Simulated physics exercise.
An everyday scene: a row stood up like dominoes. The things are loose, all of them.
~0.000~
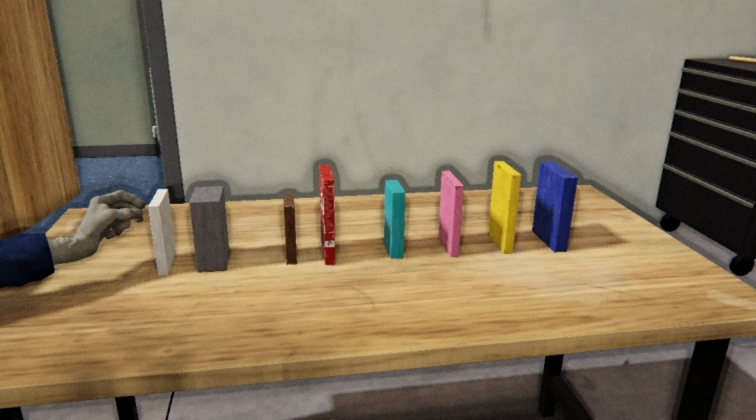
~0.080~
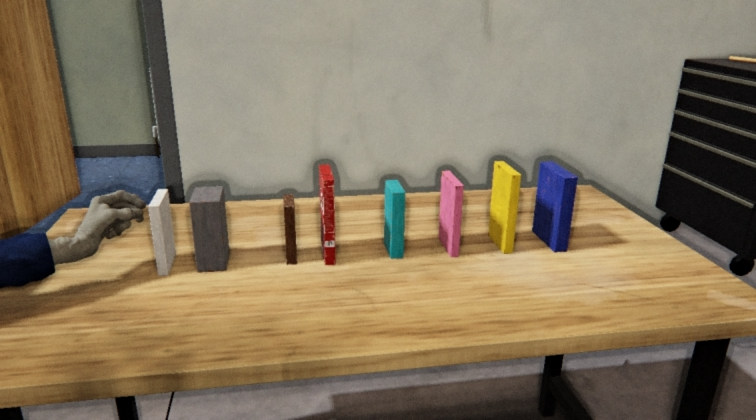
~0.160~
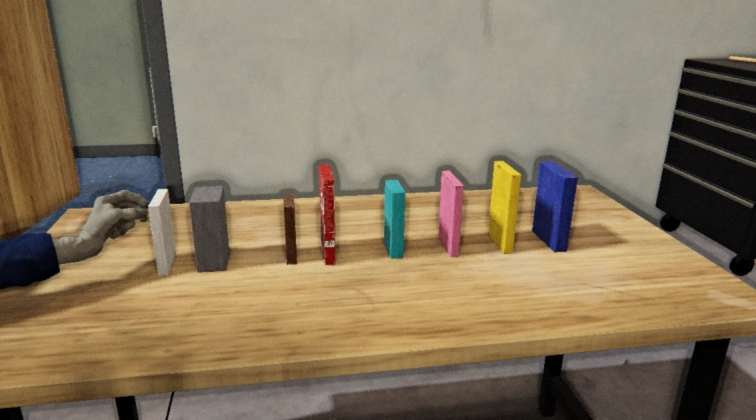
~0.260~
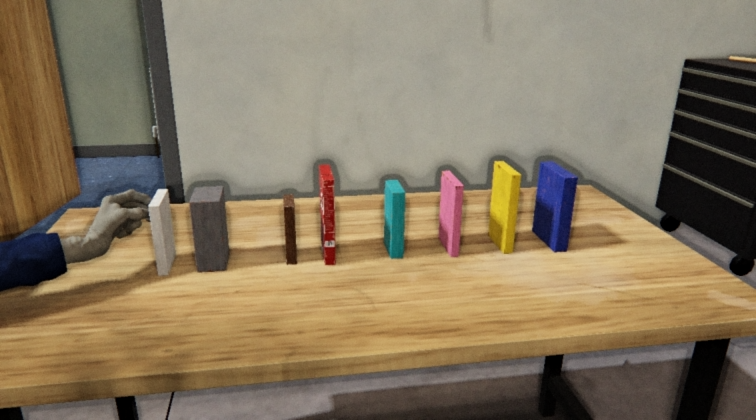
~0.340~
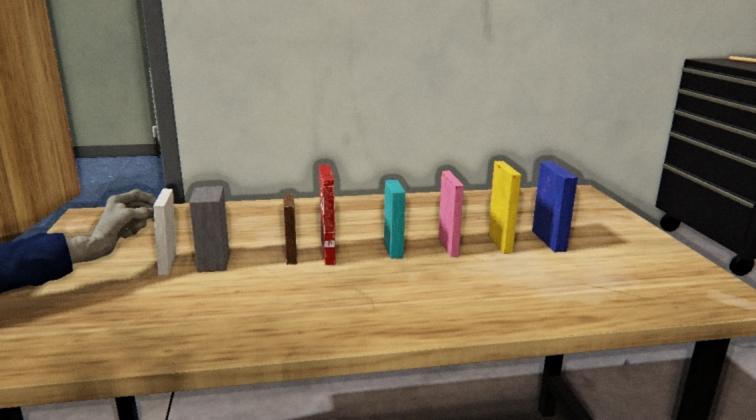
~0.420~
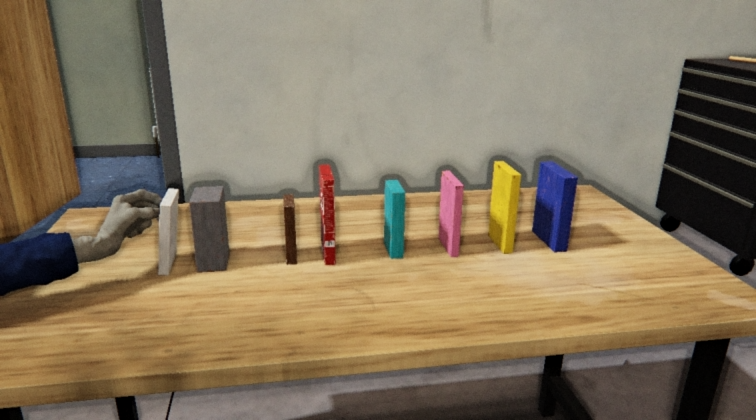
A gloved-looking hand at the left moves slightly right against a white board, which tilts a little toward the grey block beside it; the brown, red, turquoise, pink, yellow and blue pieces stand still along the wooden table.
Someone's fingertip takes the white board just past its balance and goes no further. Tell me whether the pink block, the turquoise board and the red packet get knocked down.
As it turns out, the pink block does not get knocked down, the turquoise board does not get knocked down, the red packet does not get knocked down.
Around 0.52 s, white board 15° over.
Around 0.62 s, white board 21° over.
Around 1.12 s, pink block resting near (450, 214); turquoise board resting near (394, 219).
Finally (1.5 s), all 6 still in place. Final places as the last picture's camera would see them, pink block near (450, 214), turquoise board near (394, 219).
